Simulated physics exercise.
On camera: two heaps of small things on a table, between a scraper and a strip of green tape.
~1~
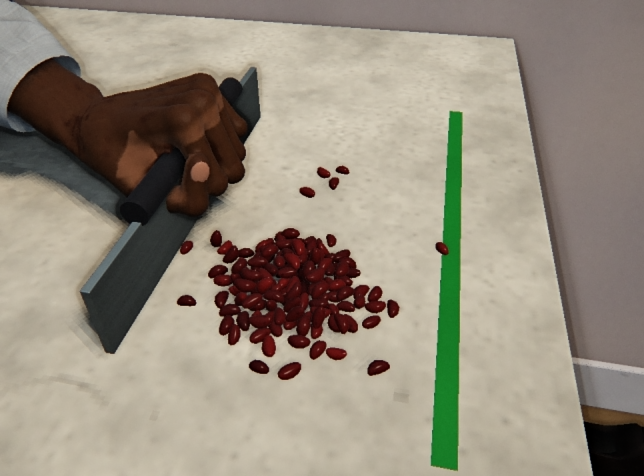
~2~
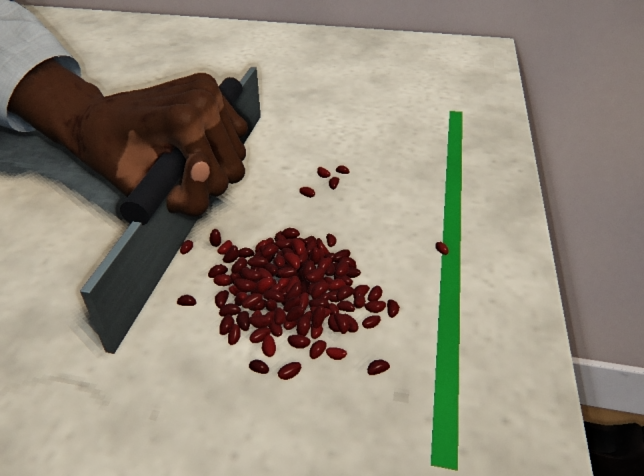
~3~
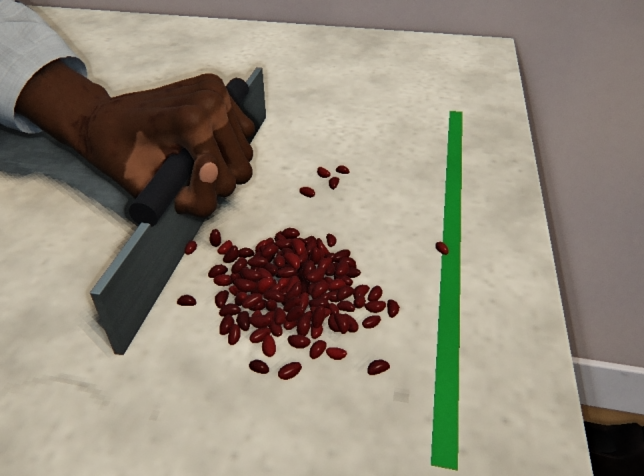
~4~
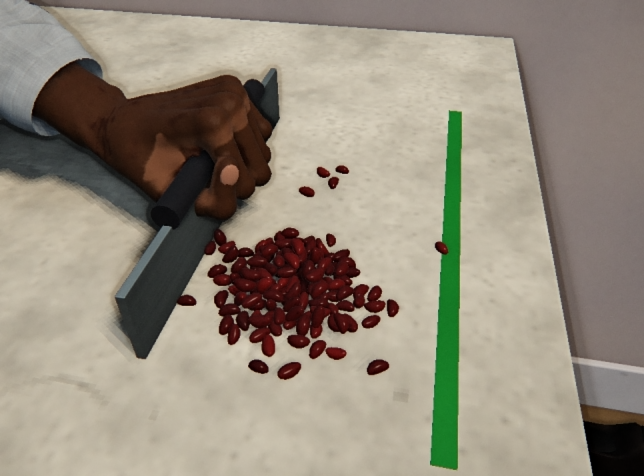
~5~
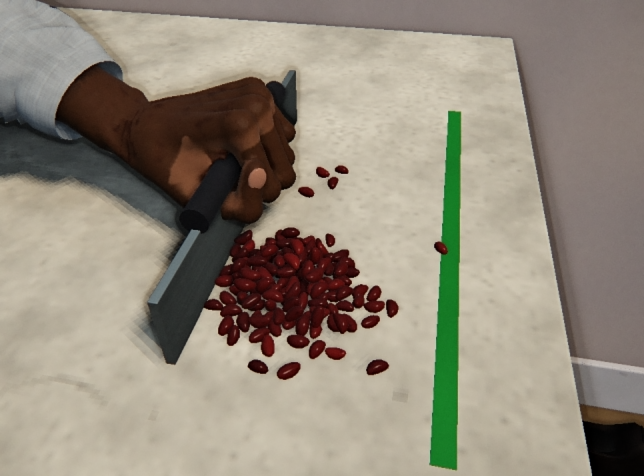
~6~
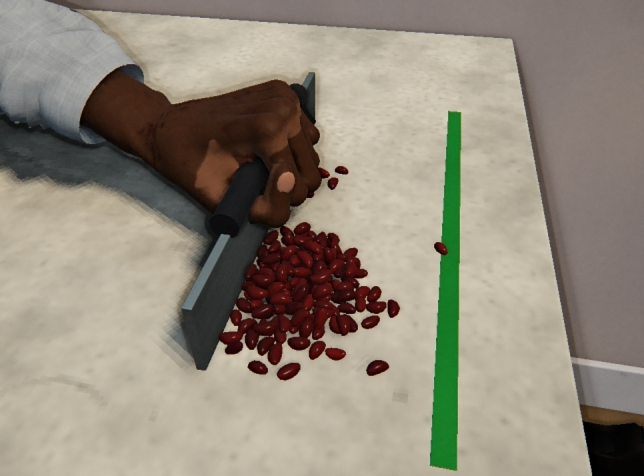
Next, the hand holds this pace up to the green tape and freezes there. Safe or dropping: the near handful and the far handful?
Near handful: It loses pieces over the edge. Far handful: It stays on top.
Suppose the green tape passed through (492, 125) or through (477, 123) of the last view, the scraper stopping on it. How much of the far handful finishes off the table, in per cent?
First some 0, then 0 per cent.
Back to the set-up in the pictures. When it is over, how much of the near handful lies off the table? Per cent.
About 10 per cent.
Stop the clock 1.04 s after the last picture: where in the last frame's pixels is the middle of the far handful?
Roughly at (490, 197).
Then, 0.37 s later than the last frame, scraper still moving, near (373, 167); near handful all on the table, its front near (476, 323); far handful all on the table, its front near (382, 204).
Then, 0.76 s later than the last frame, scraper stopped at the green tape; near handful just a few over the edge; far handful all on the table, its front near (478, 215).
Then, 1.04 s later than the last frame, scraper stopped at the green tape; near handful about a tenth over the edge; far handful all on the table, its front near (494, 217).
When it is over, scraper stopped at the green tape; near handful about a tenth over the edge; far handful all on the table, its front near (494, 217).
